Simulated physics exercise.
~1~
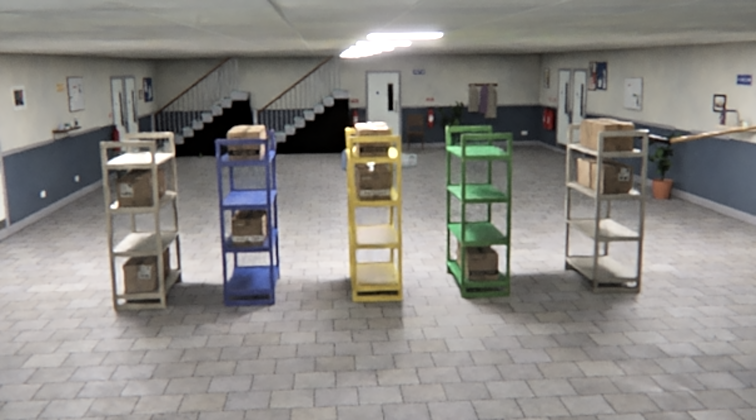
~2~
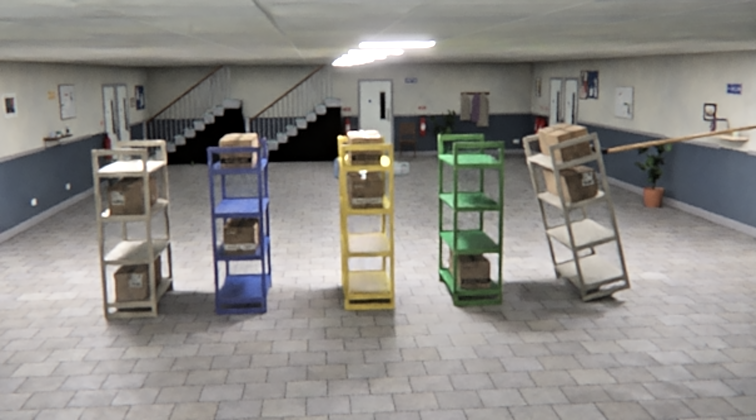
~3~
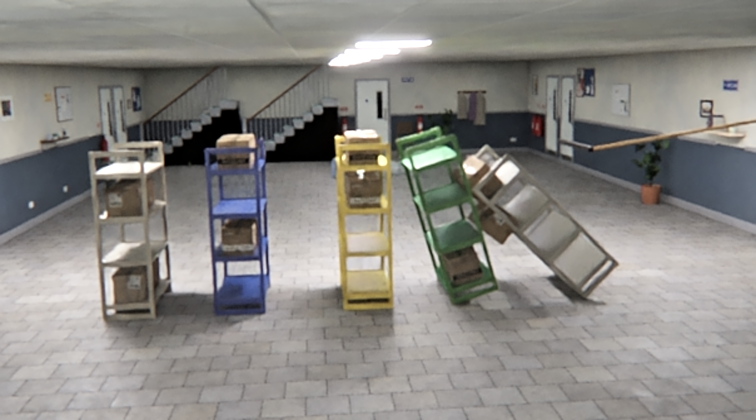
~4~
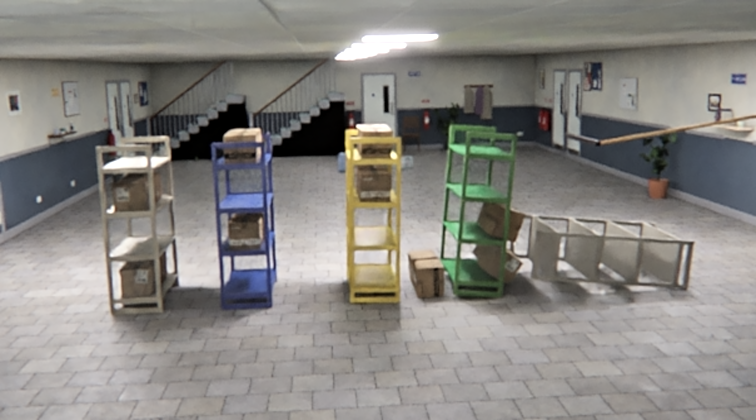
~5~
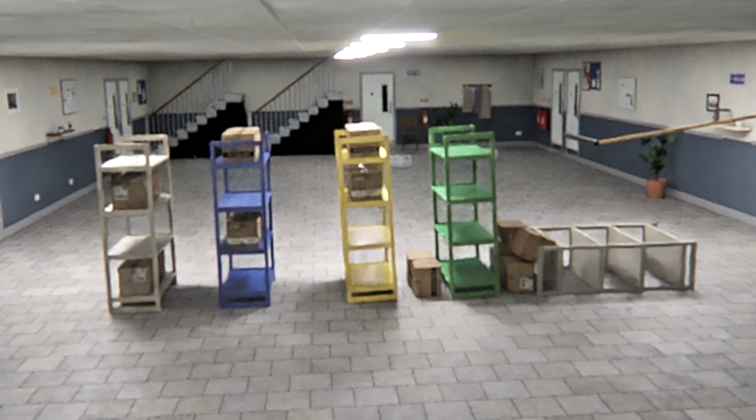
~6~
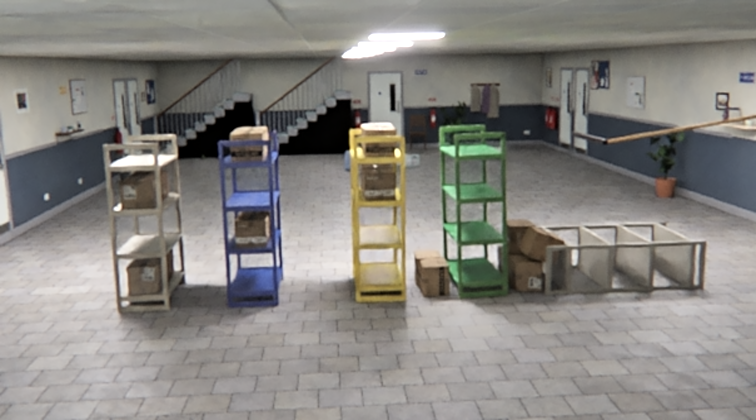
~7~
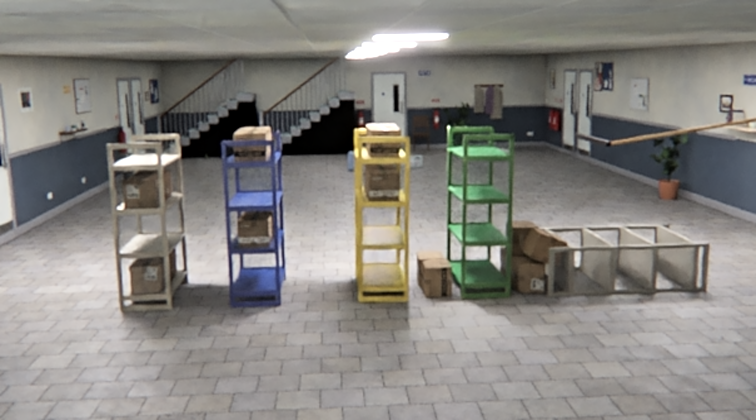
The rightmost shelf topples left into the green one, which rocks but stays standing as boxes spill.
